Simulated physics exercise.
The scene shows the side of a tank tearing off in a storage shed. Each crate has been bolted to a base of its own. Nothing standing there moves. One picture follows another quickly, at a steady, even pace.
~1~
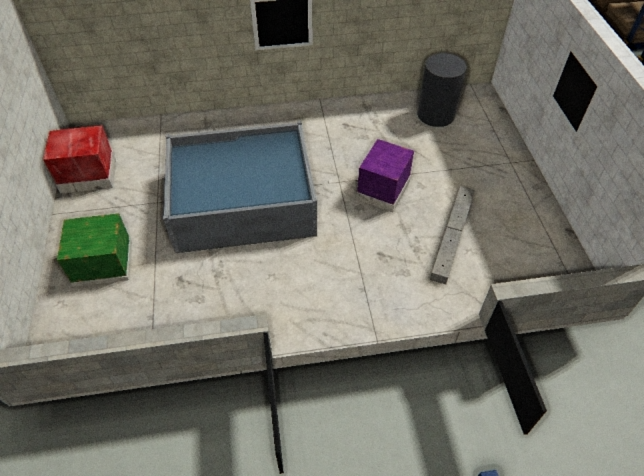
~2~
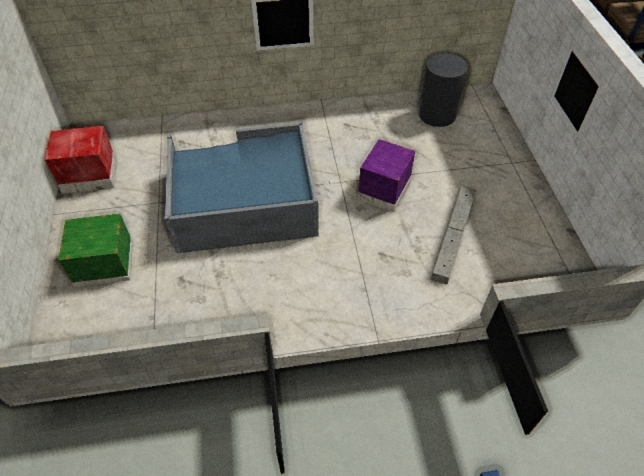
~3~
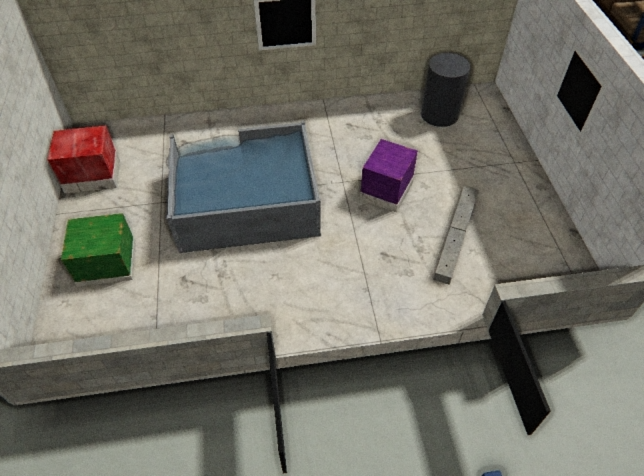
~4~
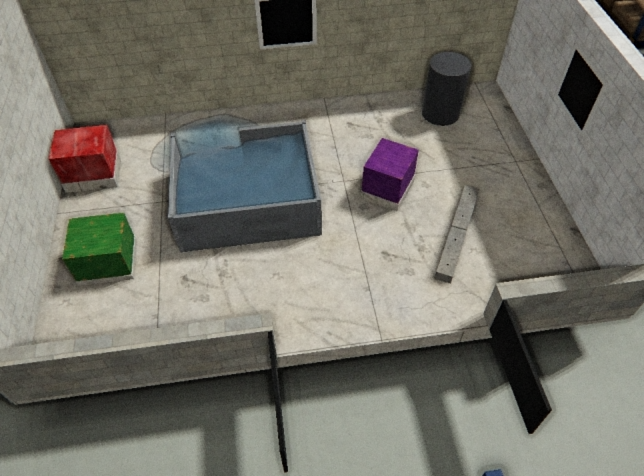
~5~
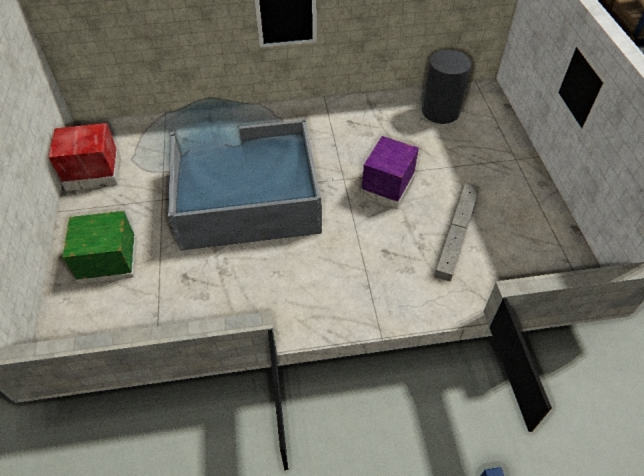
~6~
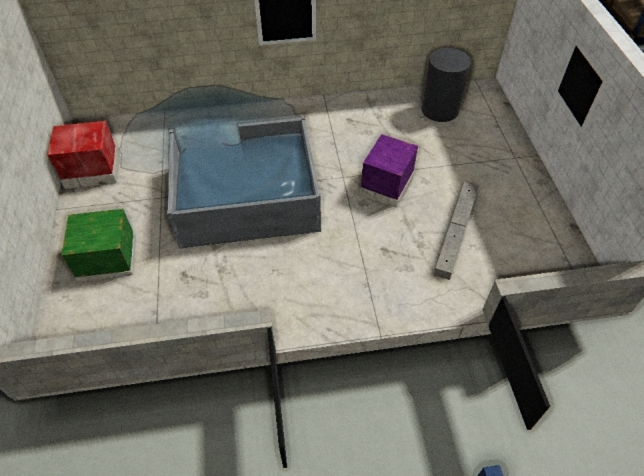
To begin with, an open tank of blue water stands whole and still among red, green and purple boxes in a shed. Part of its far side breaks away, leaving a gap, and water pours out behind it, spreading across the floor toward the back wall and the red box.
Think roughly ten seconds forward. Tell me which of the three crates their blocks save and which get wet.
Here is how it ends: The purple crate is spared; the red crate gets wet; the green crate gets wet.
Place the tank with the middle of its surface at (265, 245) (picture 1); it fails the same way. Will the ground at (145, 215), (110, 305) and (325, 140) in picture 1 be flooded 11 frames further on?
The first spot is inundated, the second not reached, and the third inundated.
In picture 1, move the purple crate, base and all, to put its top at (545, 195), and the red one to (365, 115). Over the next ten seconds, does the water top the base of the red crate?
The red crate is left dry.
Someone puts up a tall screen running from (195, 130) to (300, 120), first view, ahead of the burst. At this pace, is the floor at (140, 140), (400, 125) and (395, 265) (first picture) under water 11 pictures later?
The first point comes out inundated, the next inundated, the last unwetted.
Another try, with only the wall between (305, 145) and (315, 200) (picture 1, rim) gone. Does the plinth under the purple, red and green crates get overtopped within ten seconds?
I'd expect the purple crate goes wet, the red crate remains untouched, and the green crate remains untouched.
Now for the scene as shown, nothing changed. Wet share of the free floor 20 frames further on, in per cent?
About 45 per cent.
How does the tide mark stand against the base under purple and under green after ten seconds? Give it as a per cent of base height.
Roughly 60 and 120 per cent respectively.
A moment on, water covers 15 % of the floor; the purple crate not reached, the red crate water round its plinth, the green crate not reached.
Next, water covers 25 % of the floor; the purple crate not reached, the red crate water round its plinth, the green crate not reached.
Then, water covers 45 % of the floor; the purple crate water round its plinth, the red crate water round its plinth, the green crate water round its plinth.
Later, water covers 75 % of the floor; the purple crate water round its plinth, the red crate water round its plinth, the green crate water round its plinth.
In the end, water covers 95 % of the floor; the purple crate stayed above the water, the red crate was topped, the green crate was topped.
